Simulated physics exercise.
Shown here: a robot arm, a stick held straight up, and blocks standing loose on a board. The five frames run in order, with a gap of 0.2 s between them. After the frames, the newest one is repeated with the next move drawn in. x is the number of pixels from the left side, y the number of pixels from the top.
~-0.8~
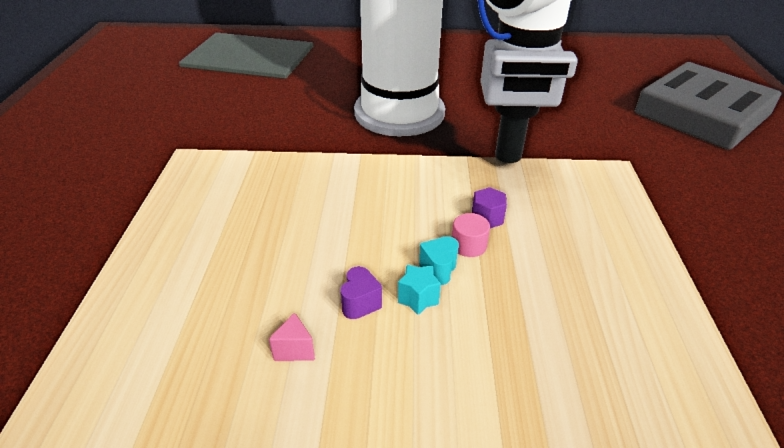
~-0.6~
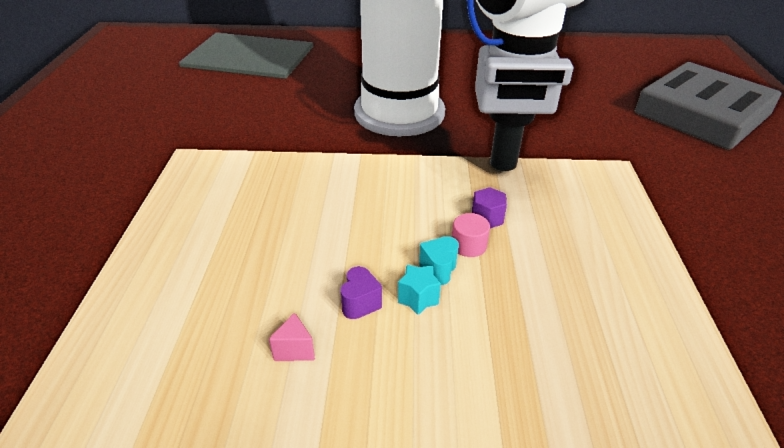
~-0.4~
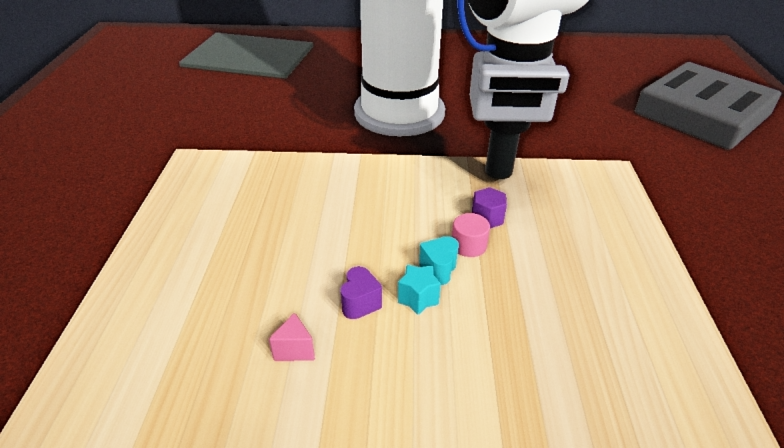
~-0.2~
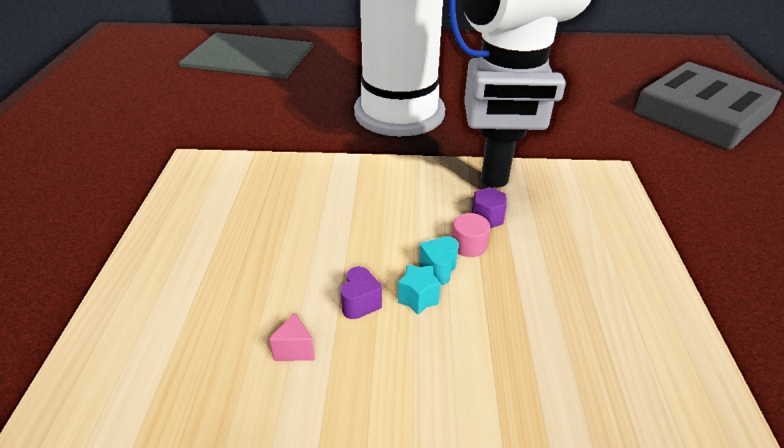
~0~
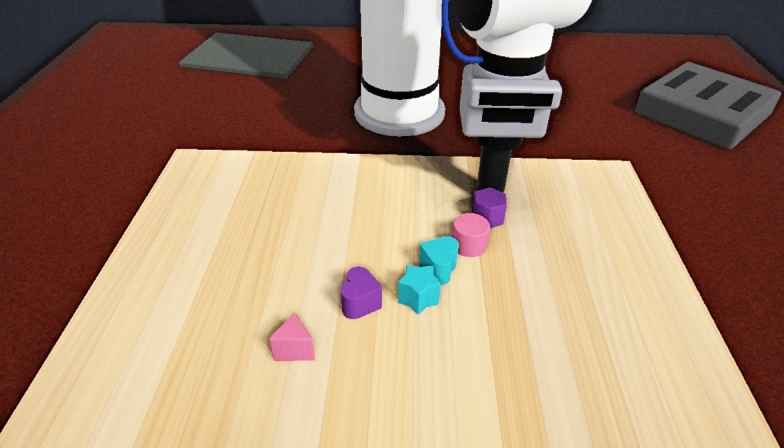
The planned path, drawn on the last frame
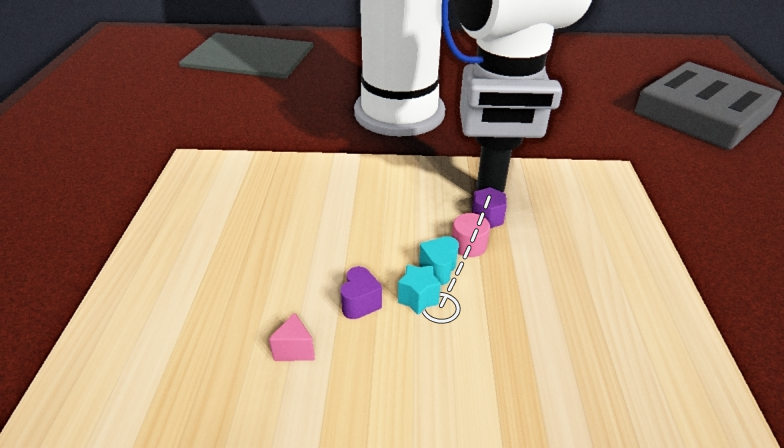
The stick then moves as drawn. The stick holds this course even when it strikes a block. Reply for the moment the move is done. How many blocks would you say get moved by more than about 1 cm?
I think three or more will be displaced.
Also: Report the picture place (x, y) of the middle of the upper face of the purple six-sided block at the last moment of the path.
The centre of its top will be at (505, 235).
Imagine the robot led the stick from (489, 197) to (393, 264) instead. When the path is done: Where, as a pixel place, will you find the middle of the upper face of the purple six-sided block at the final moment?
The middle of its top is at (489, 211).
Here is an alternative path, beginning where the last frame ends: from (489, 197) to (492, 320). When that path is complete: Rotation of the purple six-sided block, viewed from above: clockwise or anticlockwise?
It turns round anticlockwise.
Path on the board, from (489, 197) to (440, 307).
What follows on the original path. One third of the way, stick (478, 220); turquoise heart-shaped block (436, 251); pink round block (472, 241); purple six-sided block (500, 226), turned 70° anticlockwise.
Two thirds of the way, stick (462, 256); turquoise star-shaped block (414, 282); turquoise heart-shaped block (431, 255); pink round block (470, 270); purple six-sided block (505, 235), turned 100° anticlockwise.
At the end, stick (441, 298); turquoise star-shaped block (398, 289), turned 60° anticlockwise; turquoise heart-shaped block (410, 264), turned 65° clockwise; pink round block (477, 304); purple six-sided block (505, 235), turned 100° anticlockwise.
